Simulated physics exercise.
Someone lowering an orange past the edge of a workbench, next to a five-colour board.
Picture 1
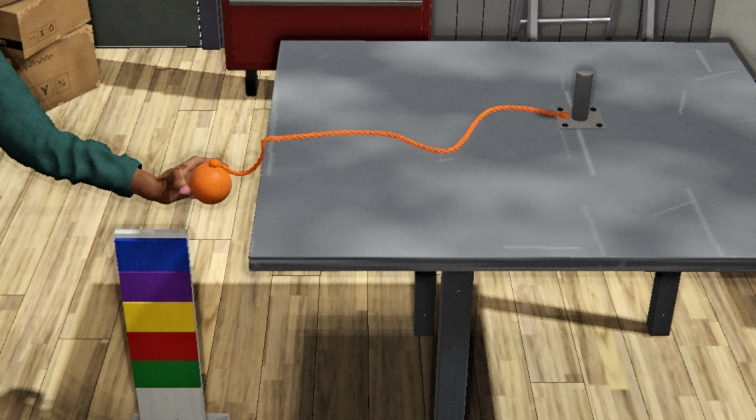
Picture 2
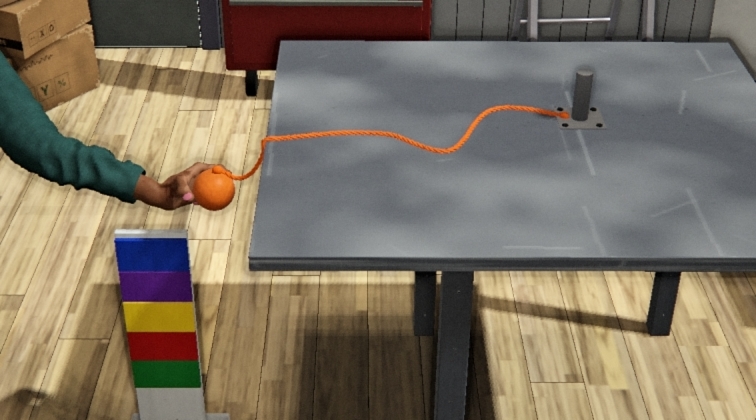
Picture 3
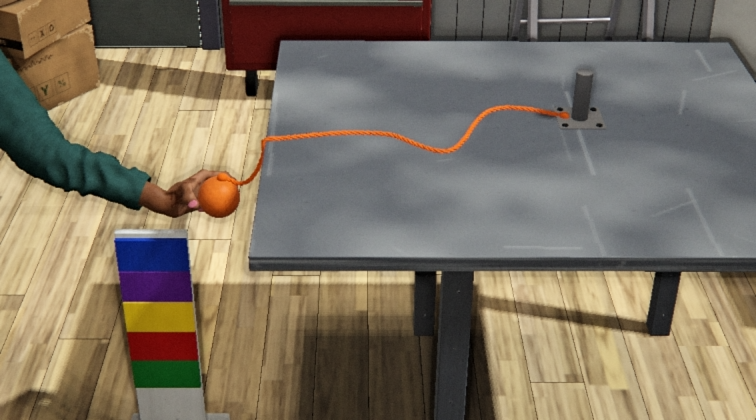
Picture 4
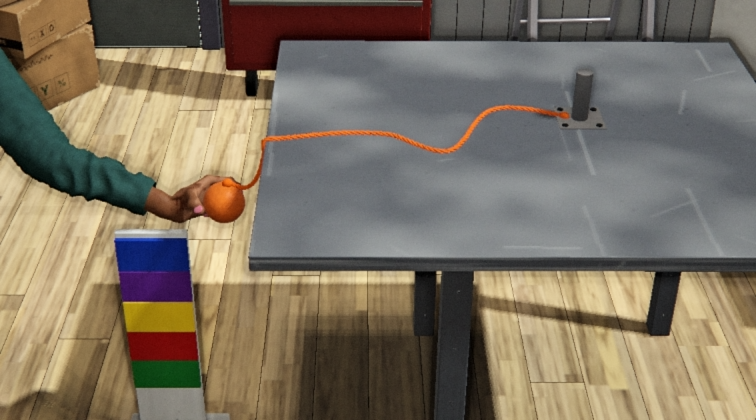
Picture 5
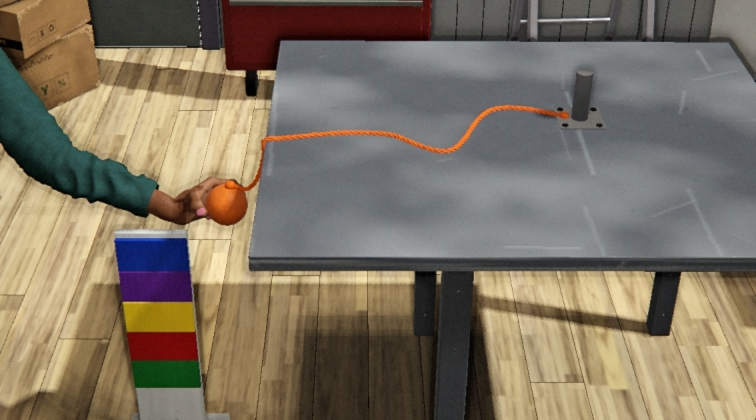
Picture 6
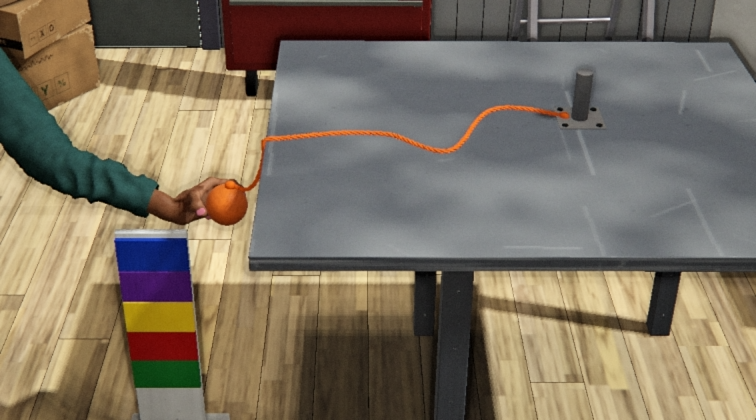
The clip opens with a hand holding an orange ball beside a gray table, an orange cord winding from it to a metal post, above a strip of colored bands. The hand lowers the ball slightly, drifting a little right, then stays nearly still while the cord on the tabletop barely changes.
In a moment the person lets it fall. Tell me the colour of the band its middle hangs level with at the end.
Purple.
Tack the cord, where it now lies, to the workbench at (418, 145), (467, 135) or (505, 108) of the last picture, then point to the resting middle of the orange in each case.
Pixel places, try by try: (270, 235), (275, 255), (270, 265).
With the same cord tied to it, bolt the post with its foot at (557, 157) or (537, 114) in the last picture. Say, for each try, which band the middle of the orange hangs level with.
Yellow; yellow.
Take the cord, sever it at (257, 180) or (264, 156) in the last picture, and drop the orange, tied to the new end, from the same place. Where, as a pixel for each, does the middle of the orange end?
First (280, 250), then (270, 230).
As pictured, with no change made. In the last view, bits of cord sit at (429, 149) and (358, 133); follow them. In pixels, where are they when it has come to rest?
(371, 129) for the first, (292, 133) for the second.
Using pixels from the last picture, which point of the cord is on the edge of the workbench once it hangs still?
Around (331, 134).
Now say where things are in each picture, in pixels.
Orange (211, 183); blue (152, 257); purple (156, 288); yellow (159, 318); red (163, 347); green (166, 375), in the first frame.
Orange (214, 190); cord through (526, 109) (473, 126) (429, 149) (358, 133) (272, 140), in the second frame.
Orange (219, 197), in the third frame.
Orange (224, 203); cord through (526, 109) (473, 126) (429, 149) (358, 133) (272, 140), in the fourth frame.
Orange (227, 205), in the fifth frame.
Orange (227, 205); cord through (526, 109) (473, 126) (429, 149) (358, 133) (272, 140), in the sixth frame.
Soon after, orange near (291, 269); level with blue.
Then, orange near (266, 267); level with purple.
At rest, orange near (267, 276); level with purple. The purple one.
